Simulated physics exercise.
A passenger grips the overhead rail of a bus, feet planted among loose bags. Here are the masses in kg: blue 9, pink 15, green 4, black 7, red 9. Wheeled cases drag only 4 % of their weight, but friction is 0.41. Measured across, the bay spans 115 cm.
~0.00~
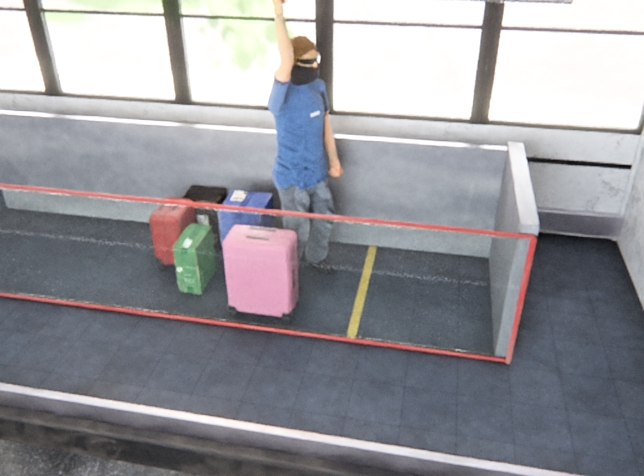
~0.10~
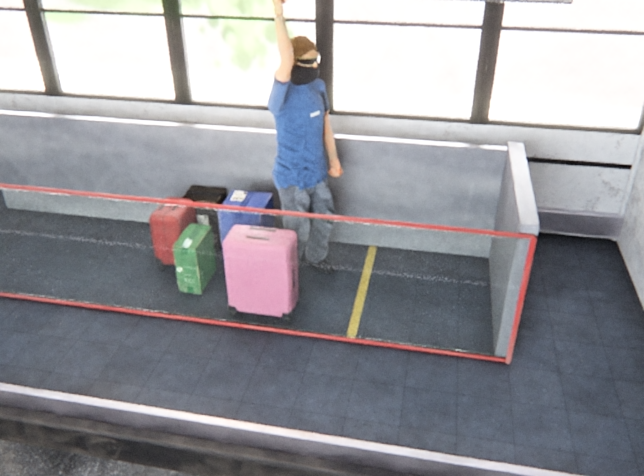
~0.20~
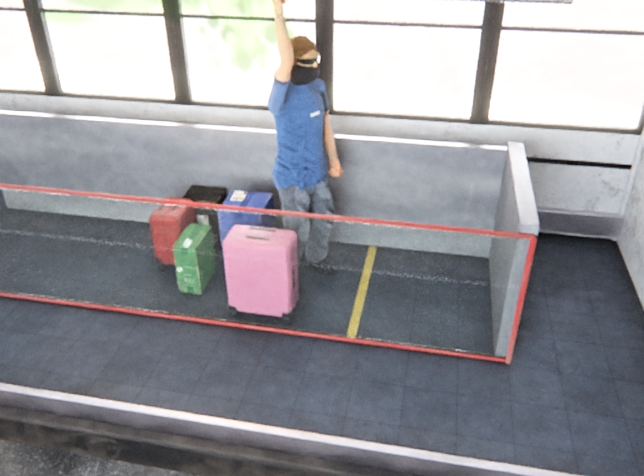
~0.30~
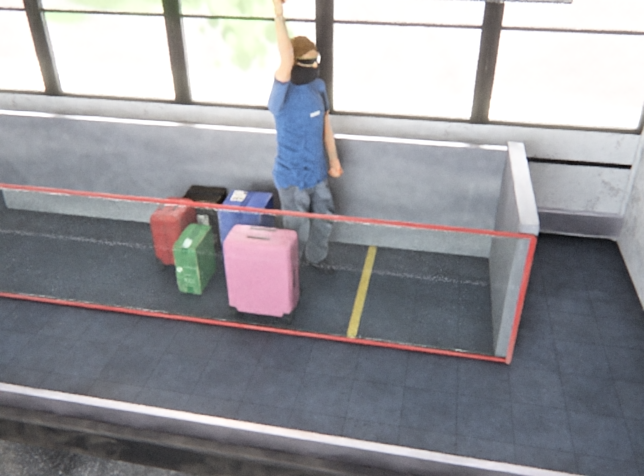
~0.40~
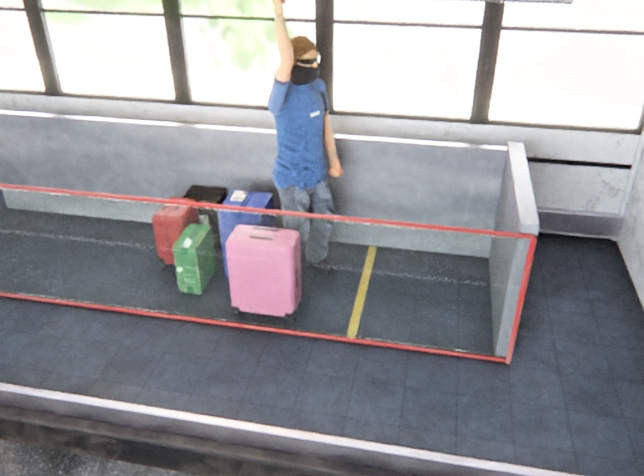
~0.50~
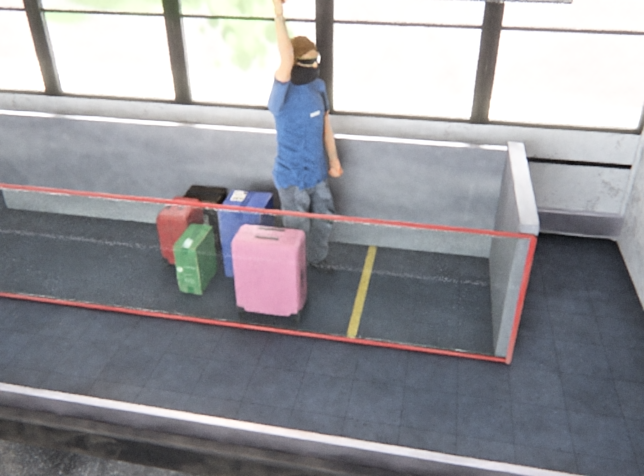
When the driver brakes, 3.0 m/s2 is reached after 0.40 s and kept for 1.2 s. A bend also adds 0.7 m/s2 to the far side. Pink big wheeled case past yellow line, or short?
Watch, it breaches the line.
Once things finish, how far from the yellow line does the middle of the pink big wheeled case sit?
Close to 70 centimetres past it.
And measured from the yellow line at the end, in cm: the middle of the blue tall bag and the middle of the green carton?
Blue tall bag short by 60, green carton short by 80.
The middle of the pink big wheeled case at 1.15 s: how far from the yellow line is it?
About 30 cm past it.
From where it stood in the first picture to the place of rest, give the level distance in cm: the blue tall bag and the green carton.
Roughly: Blue tall bag 30; green carton 35.
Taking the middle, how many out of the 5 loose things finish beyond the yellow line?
By my count, 1 of them.
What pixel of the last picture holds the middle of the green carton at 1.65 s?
Position at that time, last view: Approx. (245, 265).
After 0.75 s the pink big wheeled case is 37 cm short of the yellow line, tilted 0°, near (301, 274) in the last picture's view.
After 1.15 s the pink big wheeled case is 28 cm past the yellow line, tilted 0°, near (403, 272) in the last picture's view; the blue tall bag 70 cm short of the yellow line, tilted 0°.
After 1.65 s the pink big wheeled case is 68 cm past the yellow line, tilted 0°, near (464, 269) in the last picture's view.
At rest, 2.3 s, blue tall bag stops short of the yellow line; pink big wheeled case crosses the yellow line; green carton stops short of the yellow line; black pack stops short of the yellow line; red small wheeled case stops short of the yellow line.
